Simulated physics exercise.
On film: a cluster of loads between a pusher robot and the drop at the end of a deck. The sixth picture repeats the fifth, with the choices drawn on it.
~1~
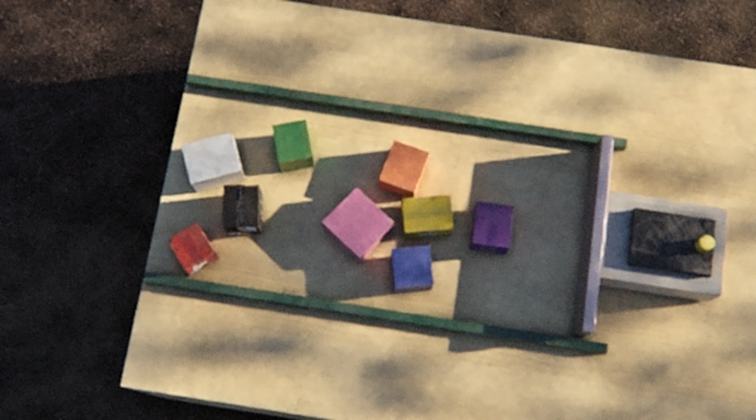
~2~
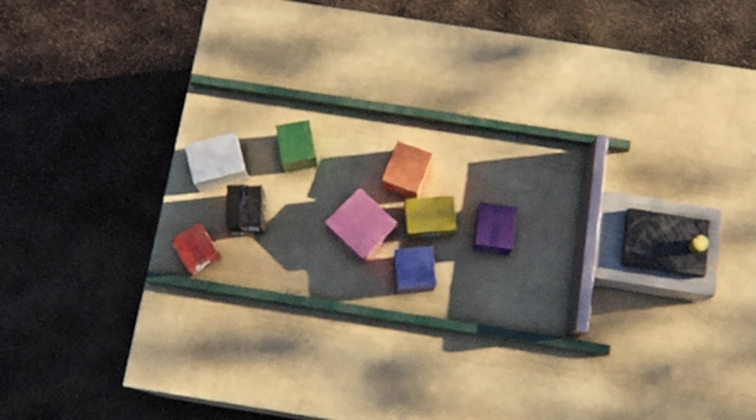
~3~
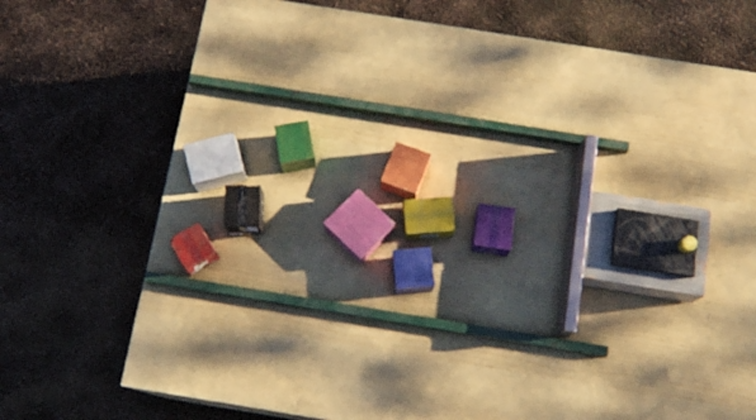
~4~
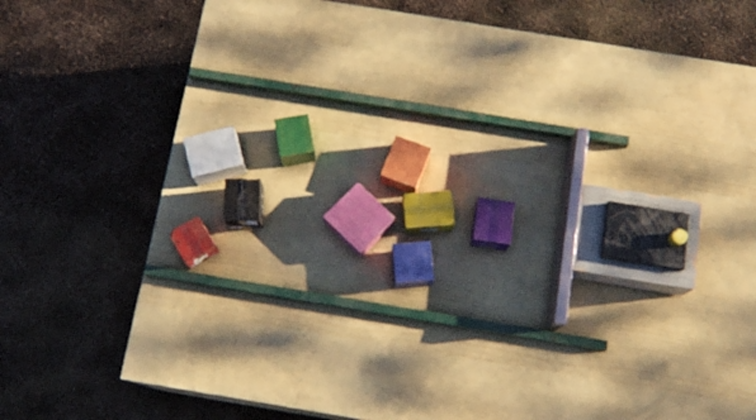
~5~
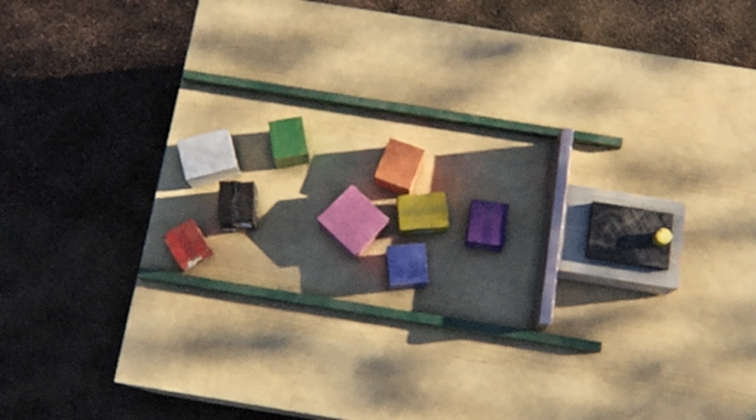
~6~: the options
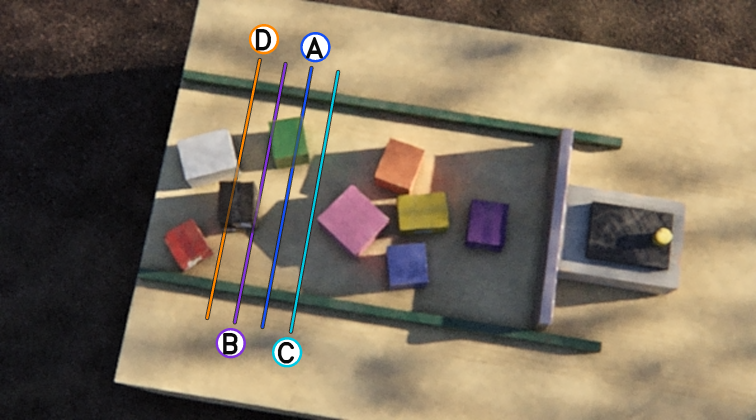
A pusher robot with a wide blade crept left along a pale deck between two green rails, closing in on the purple box, while the scattered colored boxes stayed where they were.
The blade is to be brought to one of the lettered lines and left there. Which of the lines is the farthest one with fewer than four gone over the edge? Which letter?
As far as mark D.
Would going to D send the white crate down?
Yes.
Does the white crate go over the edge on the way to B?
Yes.
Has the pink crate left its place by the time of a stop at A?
Yes.
On the marked copy, A at (288, 193); B at (261, 189); C at (315, 197); D at (234, 185).
With D. Early on, robot (507, 216); blue crate (403, 266); pink crate (312, 222).
Further on, robot (391, 197); black parcel (162, 207); red parcel (168, 252).
At the end, robot (299, 183); black parcel over the edge; white crate over the edge; three fallen.
As for the rest, A is within the limit but short; B is within the limit but short; C is within the limit but short.
